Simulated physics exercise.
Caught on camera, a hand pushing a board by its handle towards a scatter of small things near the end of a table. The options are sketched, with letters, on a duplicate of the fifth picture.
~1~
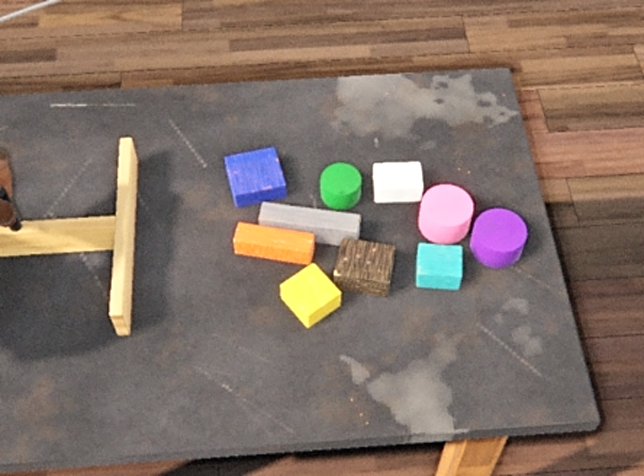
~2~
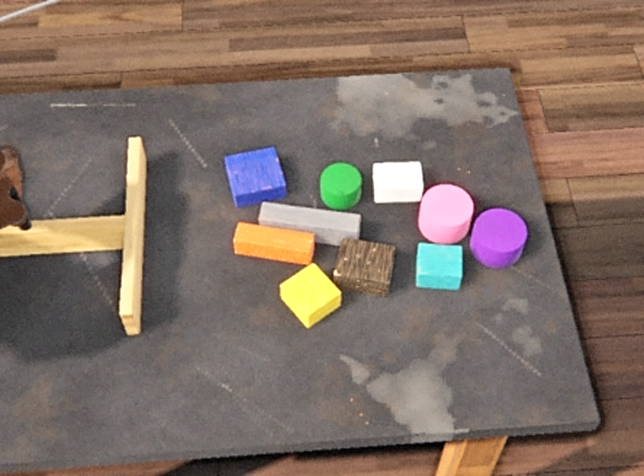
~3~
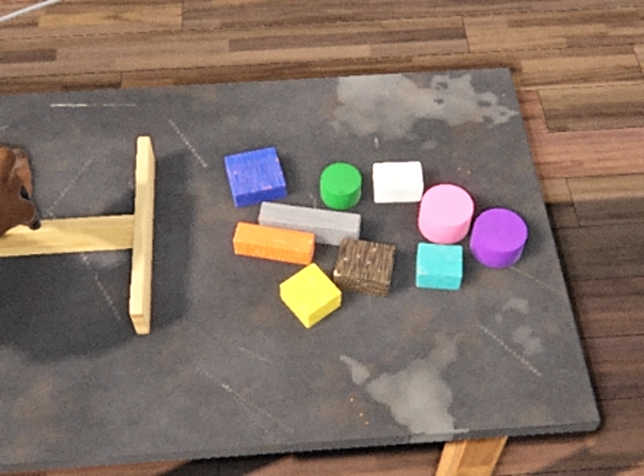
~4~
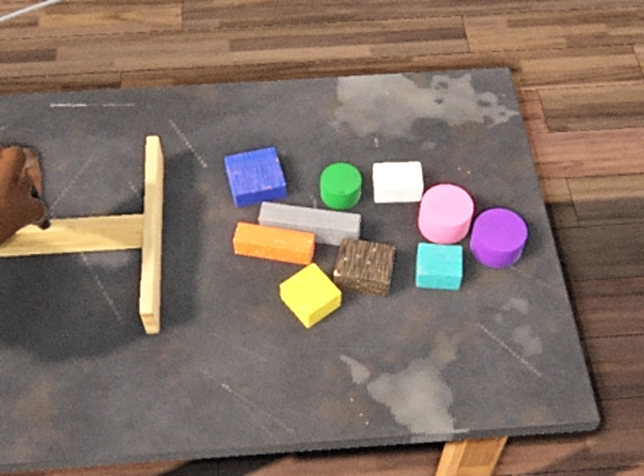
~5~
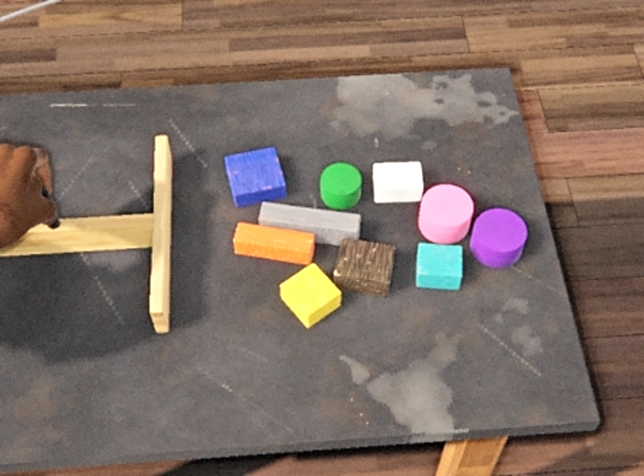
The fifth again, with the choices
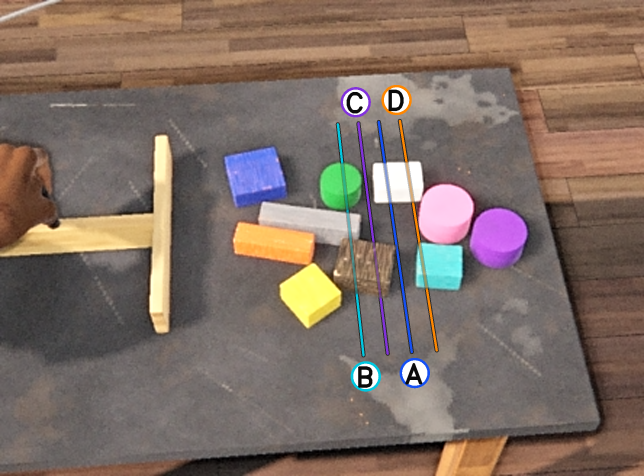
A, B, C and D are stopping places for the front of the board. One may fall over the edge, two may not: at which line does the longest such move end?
No second one falls up to D.
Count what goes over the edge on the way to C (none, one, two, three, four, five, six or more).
The count is none.
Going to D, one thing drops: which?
It is the purple tin.
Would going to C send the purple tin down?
No.
On the copy, A at (394, 227); B at (350, 230); C at (372, 229); D at (417, 226).
On D. First, board (253, 212); blue block (284, 178); orange bar (301, 244).
Then, board (345, 207); purple tin (514, 243); pink tin (473, 213).
Finally, board (415, 203); purple tin over the edge; pink tin (541, 209); one fallen.
By contrast, A is within the limit but short; B is within the limit but short; C is within the limit but short.
